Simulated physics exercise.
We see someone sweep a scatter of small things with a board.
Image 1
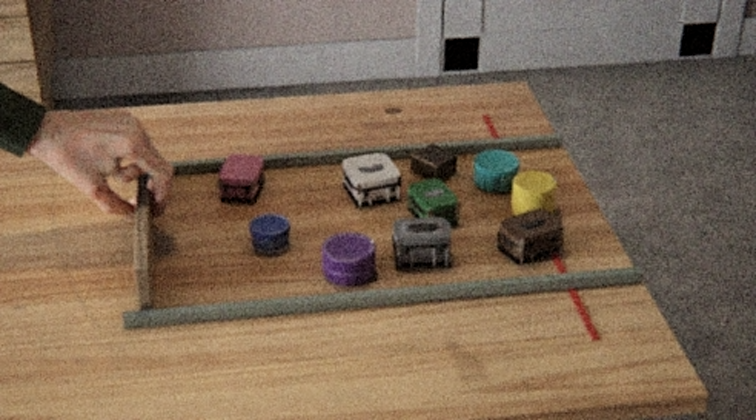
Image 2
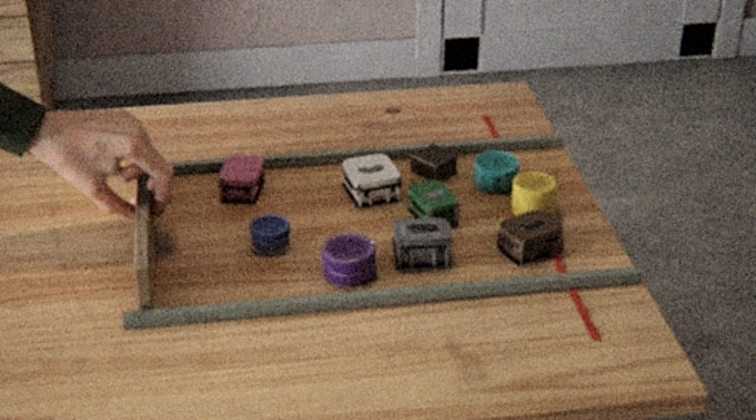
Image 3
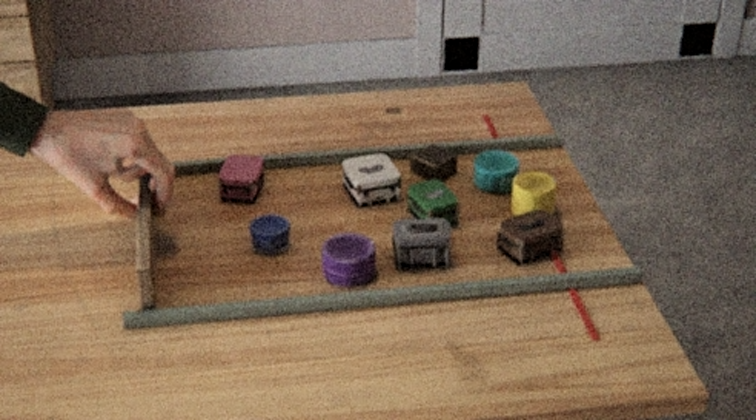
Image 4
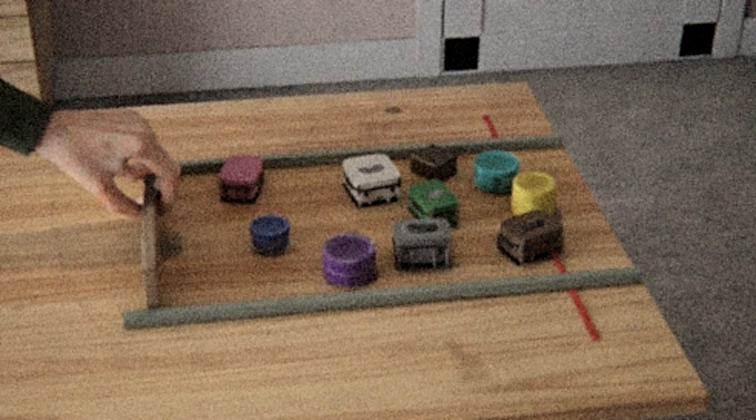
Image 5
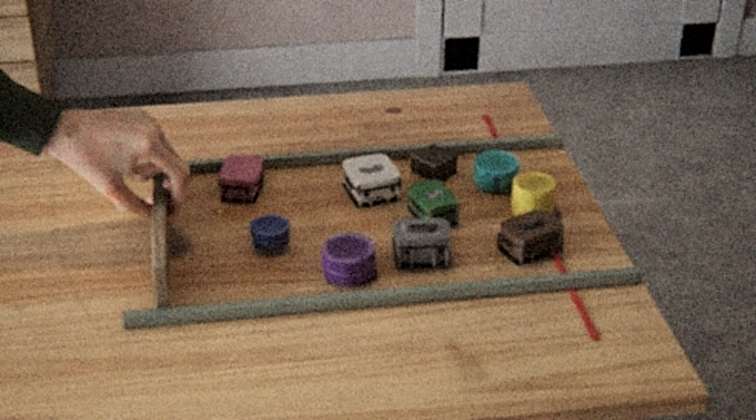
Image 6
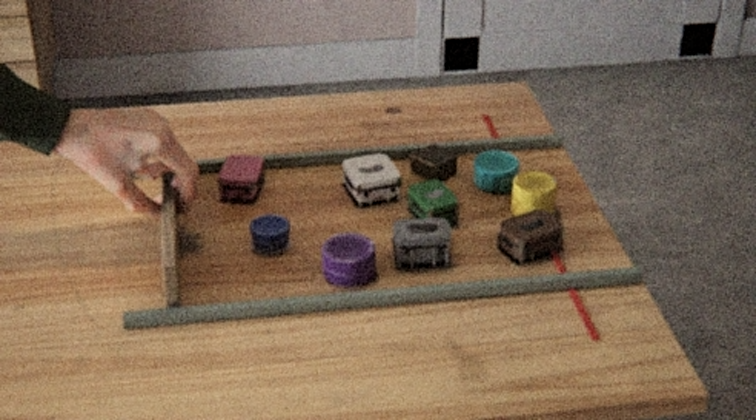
Hand sliding an upright board slowly rightward between two rails on a wooden table, towards small colourful cases and tubs lying still.
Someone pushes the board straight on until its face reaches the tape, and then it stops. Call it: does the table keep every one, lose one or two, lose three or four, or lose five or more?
It loses three or four.
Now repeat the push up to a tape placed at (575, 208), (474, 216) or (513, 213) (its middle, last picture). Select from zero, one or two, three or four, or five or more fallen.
In turn: Five or over, no fall at all, 1 or 2.
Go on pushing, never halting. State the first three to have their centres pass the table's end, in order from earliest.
Earliest first: The turquoise tub, then the brown case, then the yellow lid.
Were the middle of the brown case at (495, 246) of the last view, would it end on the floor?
Outcome - brown case: Off.
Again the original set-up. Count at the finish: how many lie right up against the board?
The count is 4.
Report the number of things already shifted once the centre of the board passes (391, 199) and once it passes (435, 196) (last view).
At the first spot 8, then 9.
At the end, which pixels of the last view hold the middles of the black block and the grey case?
Near (557, 148) and (598, 216).
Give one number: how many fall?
Result - number fallen: 3.
Soon after, none off yet; yellow lid at rest near (534, 197); brown case at rest near (530, 237); turquoise tub at rest near (496, 172).
In the end, the number that fall off is three or four; gone, turquoise tub, brown case and yellow lid.
